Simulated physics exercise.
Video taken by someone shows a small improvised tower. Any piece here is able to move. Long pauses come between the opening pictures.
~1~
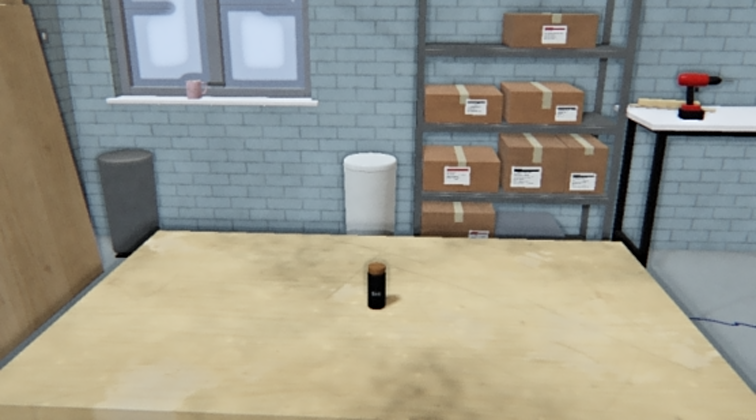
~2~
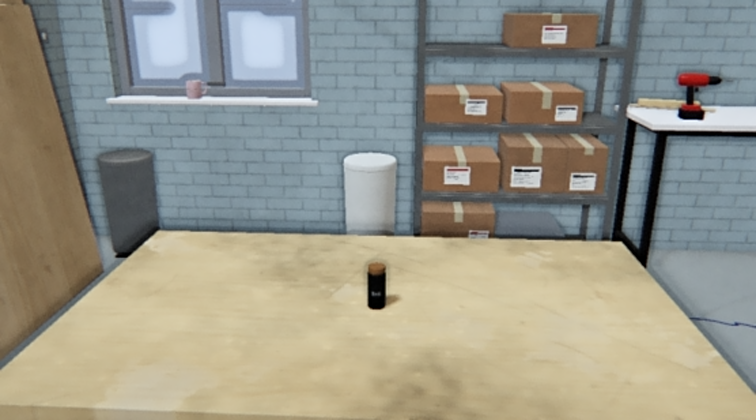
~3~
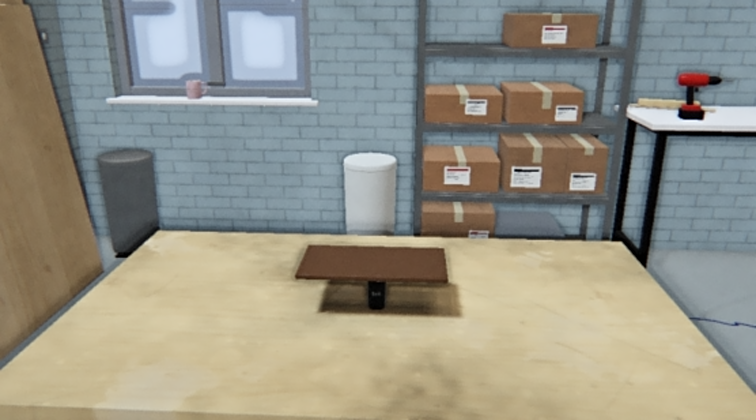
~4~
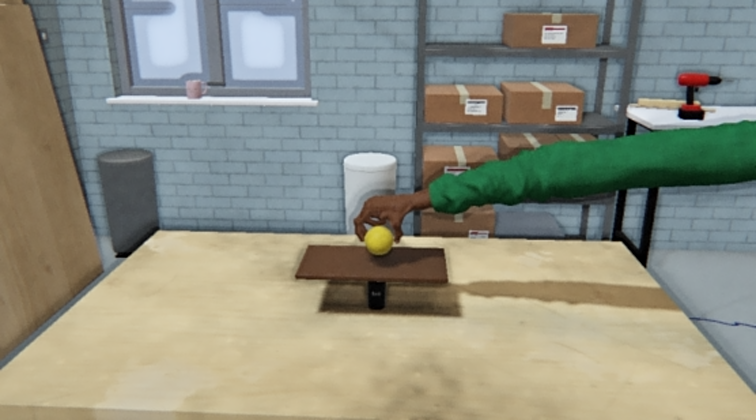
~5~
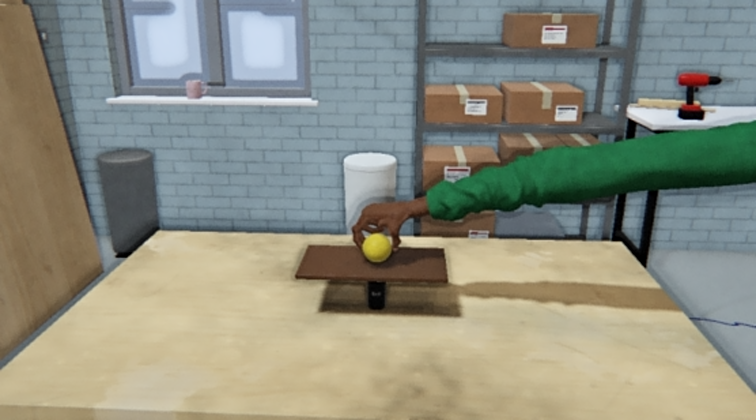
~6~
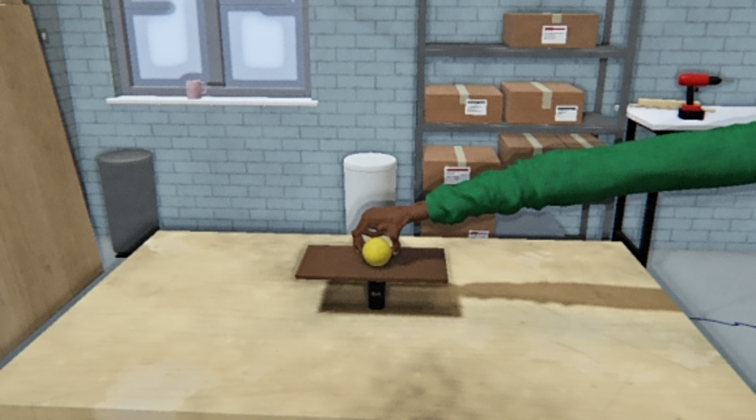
A brown board appears on top of a small black shaker standing on a wooden table, then a hand in a green sleeve reaches in from the right and lowers a yellow lemon onto the middle of the board.
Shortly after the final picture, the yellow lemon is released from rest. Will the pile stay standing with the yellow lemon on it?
My guess is the stack will stay standing.
Then, 0.20 s after the last picture, nothing has stirred.
Then, 0.40 s after the last picture, yellow lemon resting near (377, 252).
At rest, all 3 in place. Seen from the same camera at the end, yellow lemon near (377, 252). The stack keeps its balance.
